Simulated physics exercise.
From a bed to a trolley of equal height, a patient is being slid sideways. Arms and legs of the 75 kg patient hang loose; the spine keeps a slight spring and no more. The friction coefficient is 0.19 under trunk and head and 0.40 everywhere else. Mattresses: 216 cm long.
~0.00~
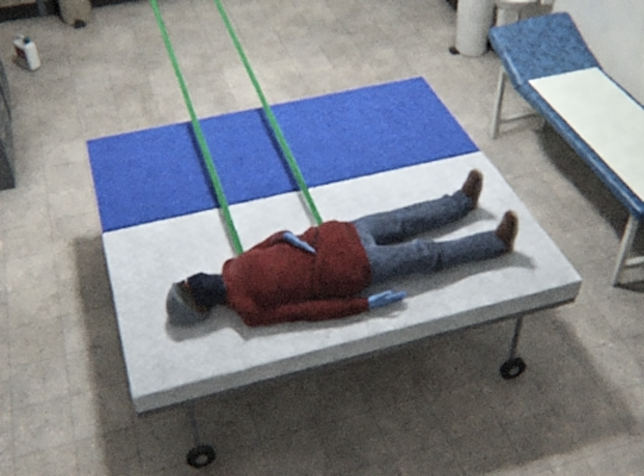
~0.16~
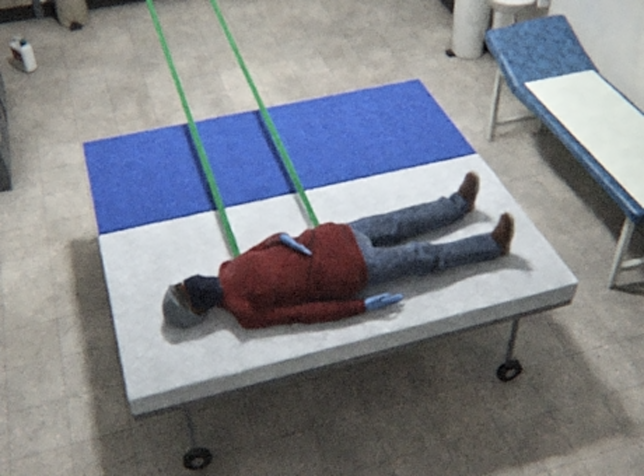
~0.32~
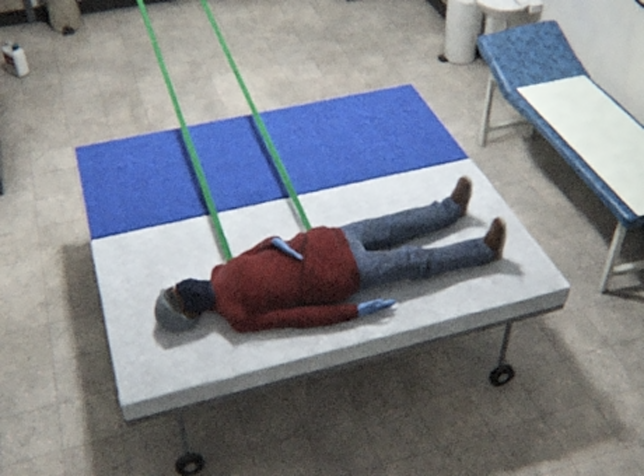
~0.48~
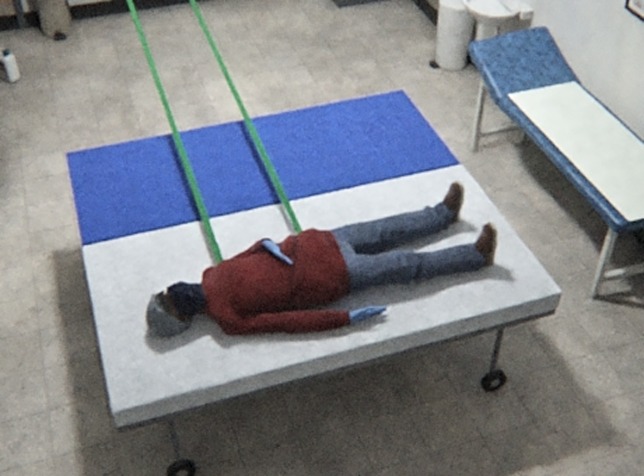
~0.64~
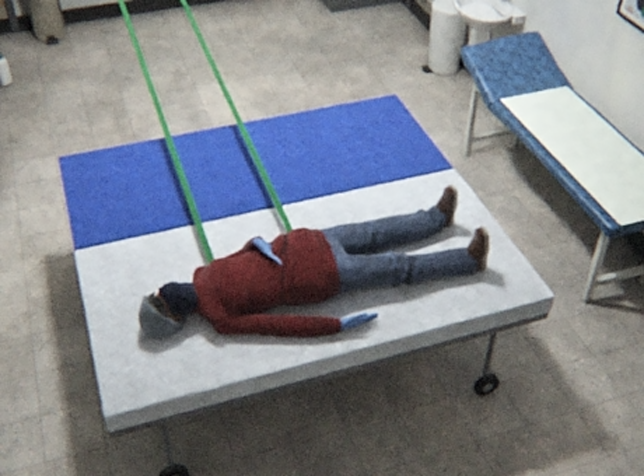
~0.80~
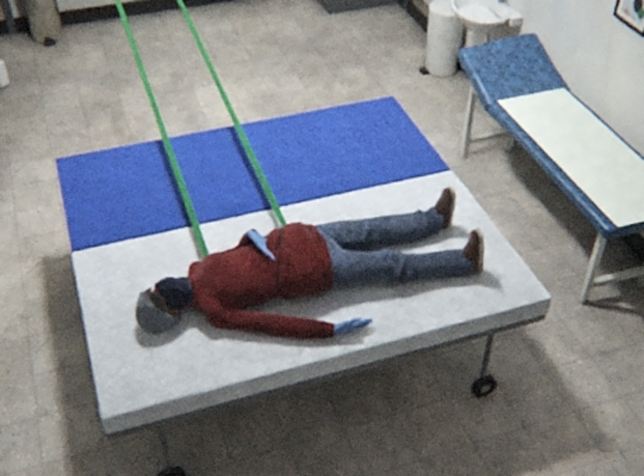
In this clip, a person in a dark red top lies on a wheeled blue-and-white platform as the view drifts slightly; then two green straps draw the hips slightly toward the blue section, while the head and feet barely shift.
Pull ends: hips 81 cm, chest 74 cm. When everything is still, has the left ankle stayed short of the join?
Yes - I expect it to stay shy of the join.
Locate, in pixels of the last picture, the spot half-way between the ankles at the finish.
About pixel (400, 214).
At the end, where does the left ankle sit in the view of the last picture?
I'd put it somewhere close to (398, 184).
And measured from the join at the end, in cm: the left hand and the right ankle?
Left hand 56 past, right ankle 56 short.
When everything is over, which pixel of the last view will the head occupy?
Somewhere about (140, 229) in the last picture.
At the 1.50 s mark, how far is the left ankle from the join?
It sits around 42 cm short of the mark.
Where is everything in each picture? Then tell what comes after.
Left ankle (462, 203), left hand (299, 245); pull at the hips 0 cm, in the first picture.
Left ankle (459, 205), left hand (296, 247); pull at the hips 0 cm, in the second picture.
Left ankle (451, 210), left hand (288, 251); pull at the hips 1 cm, in the third picture.
Left ankle (444, 215), left hand (278, 254); pull at the hips 4 cm, in the fourth picture.
Left ankle (437, 219), left hand (268, 253); pull at the hips 8 cm, in the fifth picture.
Left ankle (435, 220), left hand (262, 246); pull at the hips 14 cm, in the sixth picture.
After 1.00 s the left ankle is 45 cm short of the join, near (435, 220) in the last picture's view.
After 1.50 s the left ankle is 41 cm short of the join, near (421, 219) in the last picture's view.
After 2.00 s the left ankle is 18 cm short of the join, near (404, 194) in the last picture's view.
Final state at 3.2 s, head stops short of the join; left hand crosses the join; right hand stops short of the join; left ankle stops short of the join; right ankle stops short of the join; right knee stops short of the join.
